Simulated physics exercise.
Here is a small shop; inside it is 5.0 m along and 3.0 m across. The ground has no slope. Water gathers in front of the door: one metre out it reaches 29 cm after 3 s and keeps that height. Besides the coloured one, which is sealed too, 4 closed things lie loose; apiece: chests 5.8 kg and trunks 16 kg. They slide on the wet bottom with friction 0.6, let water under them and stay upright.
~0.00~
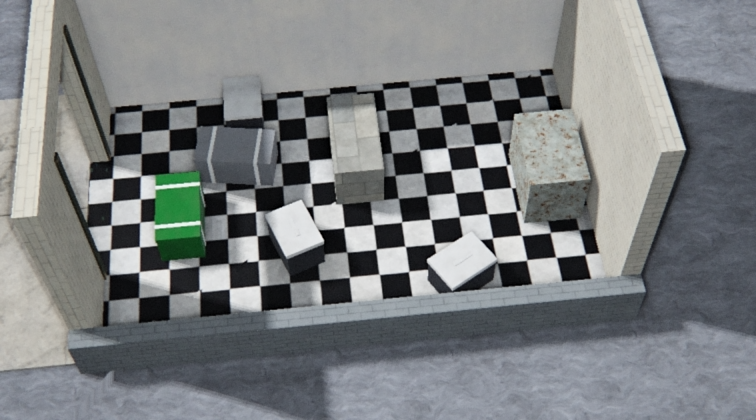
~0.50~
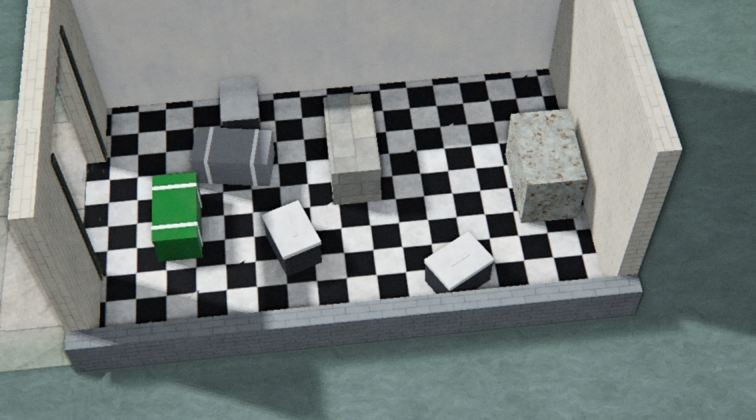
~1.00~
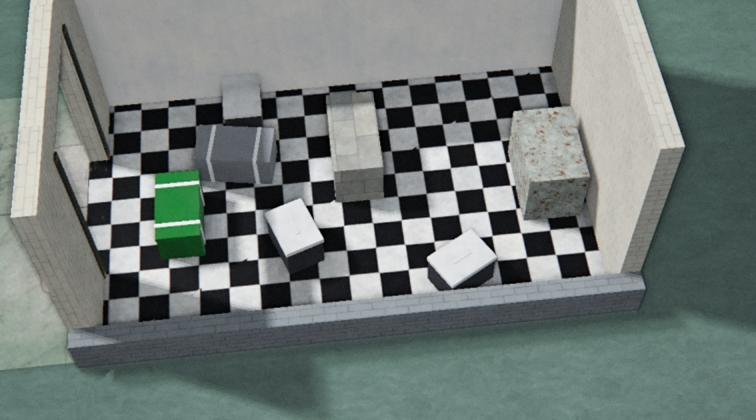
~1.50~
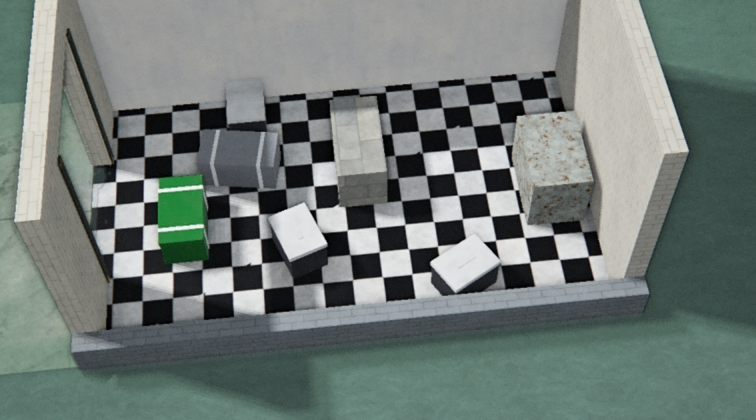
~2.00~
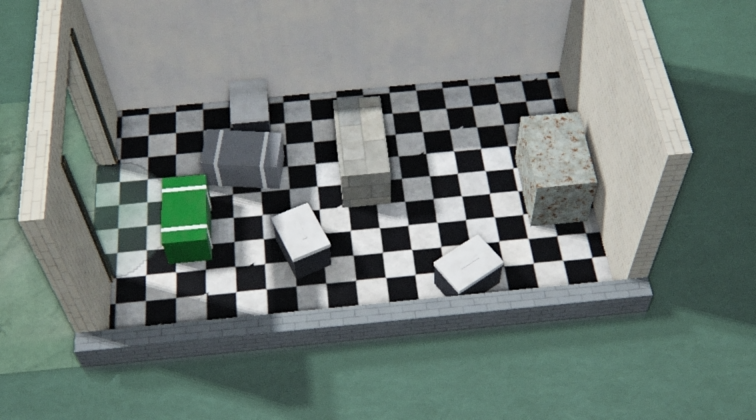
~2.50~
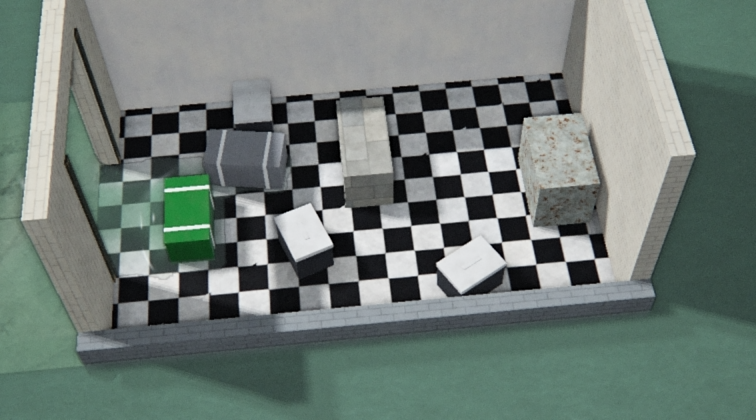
A small roofless shop with pale walls and a black-and-white checkered floor is seen from high above at an angle. A green trunk with white bands sits at left near the doorway, a banded grey one behind it, a pale block mid-room, two white-topped boxes in front, and a speckled block at right. Greenish water covers the ground outside, then spreads through the doorway around the unmoving green trunk, as the view sways slightly.
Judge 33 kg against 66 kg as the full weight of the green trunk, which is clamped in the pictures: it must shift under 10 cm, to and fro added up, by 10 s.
I expect that neither load is enough.
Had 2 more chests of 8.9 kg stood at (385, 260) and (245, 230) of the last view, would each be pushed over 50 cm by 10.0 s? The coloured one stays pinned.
In that order: Over, less.
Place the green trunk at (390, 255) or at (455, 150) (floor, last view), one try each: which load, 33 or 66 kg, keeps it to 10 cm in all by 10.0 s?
In that order: Neither holds; neither holds.
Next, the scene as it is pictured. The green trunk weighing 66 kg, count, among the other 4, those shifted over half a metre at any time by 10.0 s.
I count 3.
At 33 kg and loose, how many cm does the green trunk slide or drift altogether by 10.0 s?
About 500 cm.
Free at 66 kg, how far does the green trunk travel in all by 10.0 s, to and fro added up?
About 100 cm.
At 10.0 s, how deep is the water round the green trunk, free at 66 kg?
Roughly 19 cm.
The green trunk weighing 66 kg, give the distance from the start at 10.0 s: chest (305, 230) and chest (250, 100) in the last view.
In turn: 40 cm, 200 cm.
After 3.5 s the green trunk would be 75 cm from its start with 33 kg and 19 cm from its start with 66 kg; 9 cm of water round it then.
After 4.5 s the green trunk would be 161 cm from its start with 33 kg and 63 cm from its start with 66 kg; 8 cm of water round it then.
After 7.0 s the green trunk would be 309 cm from its start with 33 kg and 93 cm from its start with 66 kg; 12 cm of water round it then.
After 10.0 s the green trunk would be 240 cm from its start with 33 kg and 96 cm from its start with 66 kg; 19 cm of water round it then.
